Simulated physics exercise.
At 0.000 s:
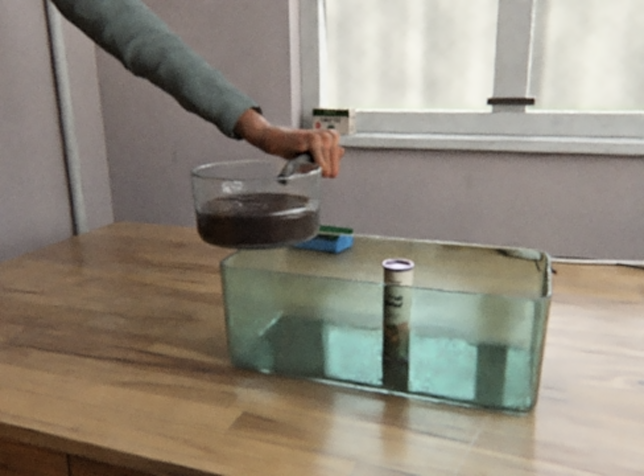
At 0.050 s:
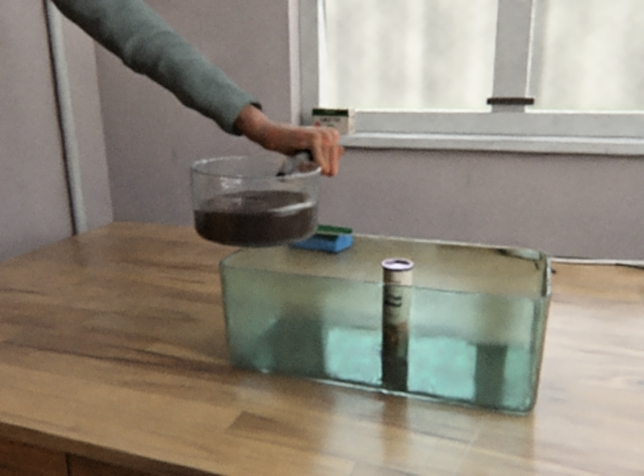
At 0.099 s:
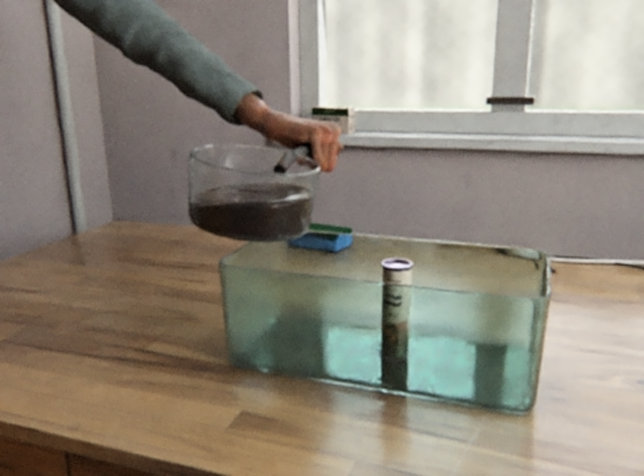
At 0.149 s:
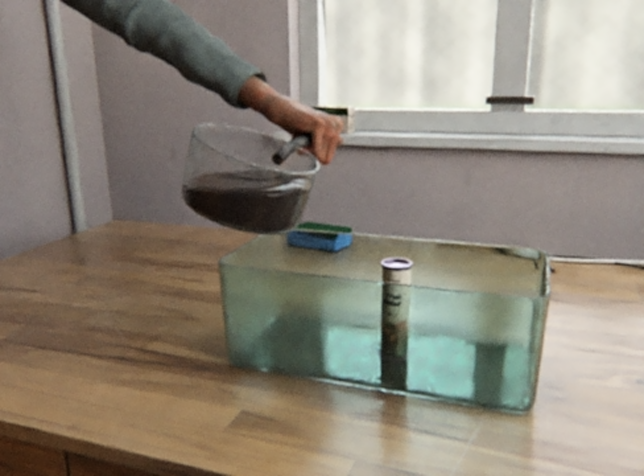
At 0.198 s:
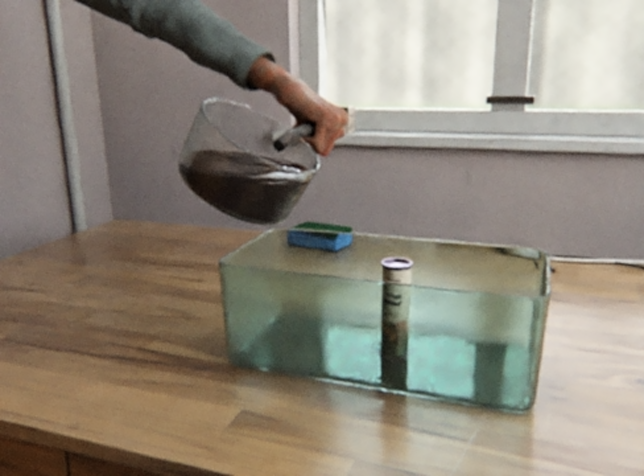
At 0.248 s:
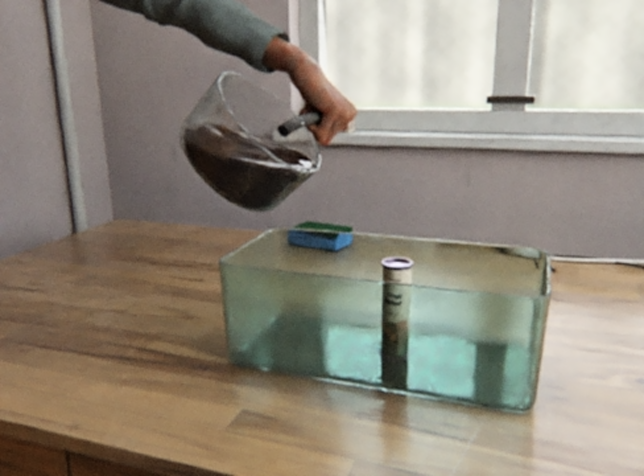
In the video, a hand holds a clear pot of dark liquid above the left end of an oblong glass basin with an upright tin, then tilts it rightward, slowly and then steeply, its left side rising.
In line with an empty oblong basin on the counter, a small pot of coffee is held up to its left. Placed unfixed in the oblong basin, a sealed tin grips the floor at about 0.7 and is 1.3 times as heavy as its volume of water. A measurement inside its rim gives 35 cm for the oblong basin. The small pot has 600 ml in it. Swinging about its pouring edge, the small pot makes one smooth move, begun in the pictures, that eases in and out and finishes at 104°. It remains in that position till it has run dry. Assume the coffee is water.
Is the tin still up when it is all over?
It is not overturned.
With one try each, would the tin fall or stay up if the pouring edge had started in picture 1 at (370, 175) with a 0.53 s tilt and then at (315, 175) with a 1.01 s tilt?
Run one: It does not tip. Run two: It does not tip.
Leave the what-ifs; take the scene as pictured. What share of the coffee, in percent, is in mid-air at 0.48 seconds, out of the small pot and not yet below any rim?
Roughly 56 %.
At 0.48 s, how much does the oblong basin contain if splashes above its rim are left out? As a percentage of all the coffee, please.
Near 4 in a hundred.
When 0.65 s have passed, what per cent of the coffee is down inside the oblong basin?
Some 82 percent.
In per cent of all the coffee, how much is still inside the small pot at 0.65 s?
I reckon near 5 per cent still sits there.
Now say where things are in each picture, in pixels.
In the first picture, tilt 0°; pouring edge (316, 173); surface from (209, 200) to (315, 207); the oblong basin's rim runs from (248, 247) to (549, 275); the tin's top is at (398, 268).
In the second picture, tilt 2°; pouring edge (315, 173); surface from (208, 198) to (314, 203).
In the third picture, tilt 9°; pouring edge (315, 173); surface from (203, 191) to (311, 193).
In the fourth picture, tilt 19°; pouring edge (314, 172); surface from (197, 175) to (309, 183).
In the fifth picture, tilt 32°; pouring edge (314, 172); surface from (194, 150) to (310, 174).
In the sixth picture, tilt 47°; pouring edge (313, 172); surface from (199, 123) to (312, 164).
After 0.48 s the tilt is 102° and 41 per cent is still to pour; the tin stands where it began.
After 0.65 s the tilt is 104° and 5 per cent is still to pour; the tin stands where it began.
After 0.83 s the tilt is 104° and 1 per cent is still to pour; the tin stands where it began.
After 1.03 s the tilt is 104° and 0 per cent is still to pour; the tin stands where it began.
In the end the tin stands where it began.
